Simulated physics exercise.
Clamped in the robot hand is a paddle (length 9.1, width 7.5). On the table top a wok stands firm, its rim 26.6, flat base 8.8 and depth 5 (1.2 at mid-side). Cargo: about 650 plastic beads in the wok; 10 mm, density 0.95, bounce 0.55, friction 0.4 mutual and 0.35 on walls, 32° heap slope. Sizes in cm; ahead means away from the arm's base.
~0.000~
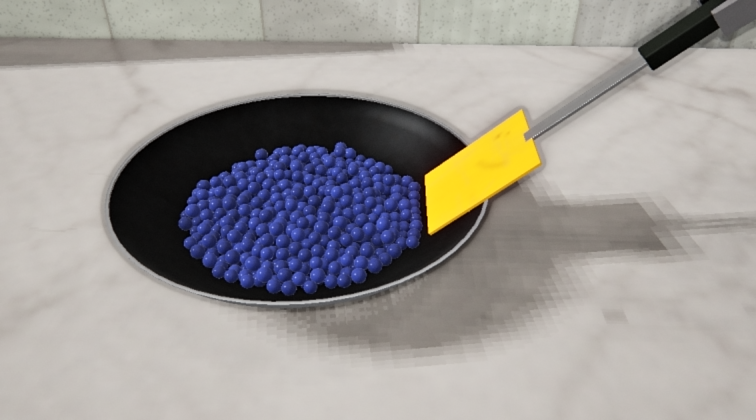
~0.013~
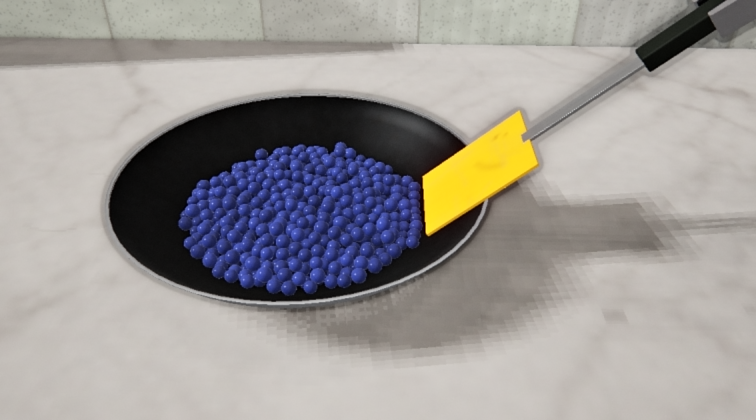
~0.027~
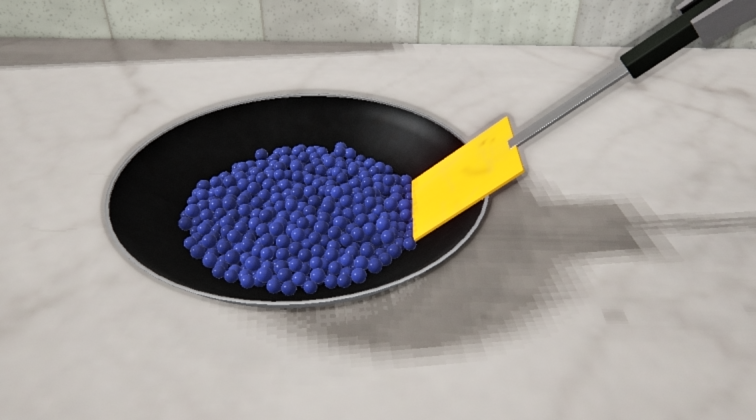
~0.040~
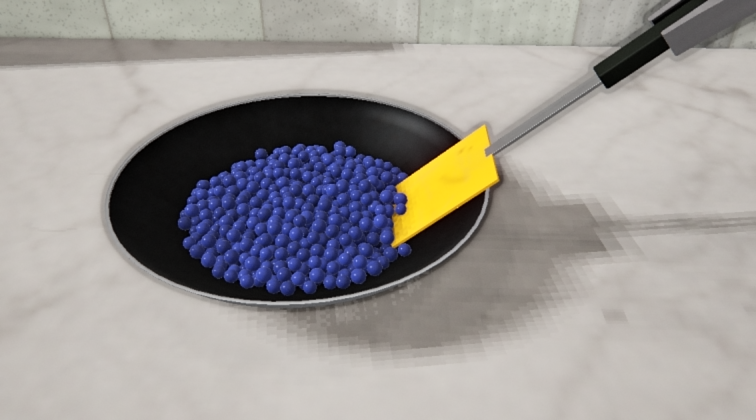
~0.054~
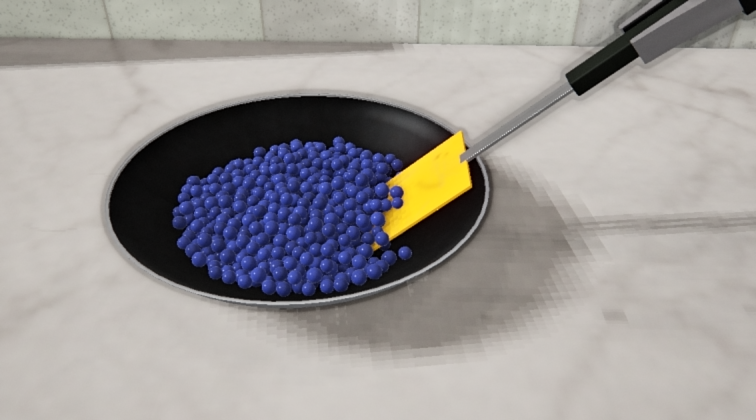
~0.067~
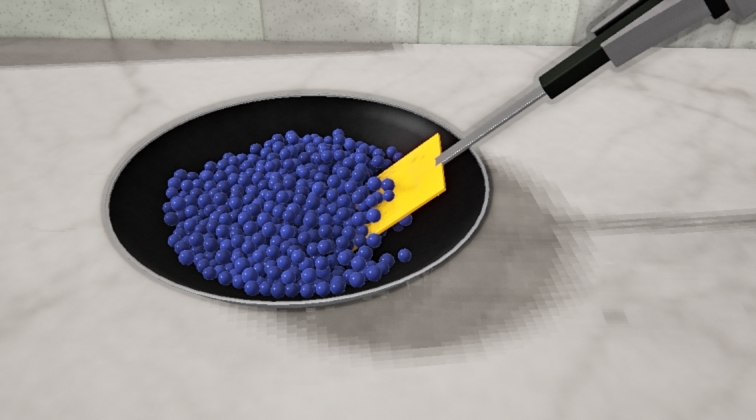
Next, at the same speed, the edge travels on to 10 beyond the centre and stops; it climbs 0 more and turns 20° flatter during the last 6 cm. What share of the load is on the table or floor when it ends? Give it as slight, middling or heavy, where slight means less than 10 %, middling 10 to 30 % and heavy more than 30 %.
Heavy.
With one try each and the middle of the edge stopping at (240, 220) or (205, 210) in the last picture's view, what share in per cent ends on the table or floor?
First try roughly 5 percent, second roughly 20 percent.
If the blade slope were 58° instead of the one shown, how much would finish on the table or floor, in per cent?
Then roughly 45 percent.
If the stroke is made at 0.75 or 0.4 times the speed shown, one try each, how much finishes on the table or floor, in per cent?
Estimates, in order: 30 % and 20 %.
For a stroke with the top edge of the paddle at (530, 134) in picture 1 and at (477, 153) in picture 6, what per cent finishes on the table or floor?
Off the vessel, on the table or floor: Some 25 percent.
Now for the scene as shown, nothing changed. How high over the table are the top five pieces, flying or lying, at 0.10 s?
Roughly 6 cm above the table.
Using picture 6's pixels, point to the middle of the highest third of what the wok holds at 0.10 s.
The top third sits at roughly (278, 185).
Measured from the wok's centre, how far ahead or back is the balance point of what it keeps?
Roughly 3.5 cm ahead of the centre.
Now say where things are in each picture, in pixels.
Paddle top edge at (531, 135), sloping 41°; upper third of the load around (305, 201), from x 185 to 415, top at y 150; 651 in the wok, in the first picture.
Paddle top edge at (529, 136), sloping 41°; upper third of the load around (305, 201), from x 185 to 415, top at y 150, in the second picture.
Paddle top edge at (515, 142), sloping 41°; upper third of the load around (305, 201), from x 185 to 415, top at y 150, in the third picture.
Paddle top edge at (492, 151), sloping 41°; upper third of the load around (307, 198), from x 185 to 405, top at y 145, in the fourth picture.
Paddle top edge at (466, 157), sloping 41°; upper third of the load around (302, 195), from x 180 to 405, top at y 145, in the fifth picture.
Paddle top edge at (442, 160), sloping 41°; upper third of the load around (298, 191), from x 170 to 405, top at y 135; 651 in the wok, in the sixth picture.
After 0.10 s, sloping 41°, highest piece 7 above the table; 651 in the wok.
After 0.13 s, sloping 36°, highest piece 8 above the table; 651 in the wok.
After 0.35 s, sloping 21°, highest piece 7 above the table; 392 in the wok, 171 on the table or floor, 88 on the blade or in flight.
After 1.40 s, sloping 21°, highest piece 5 above the table; 392 in the wok, 259 on the table or floor.
At rest, 392 in the wok, 259 on the table or floor. That is 40 % on the table or floor.
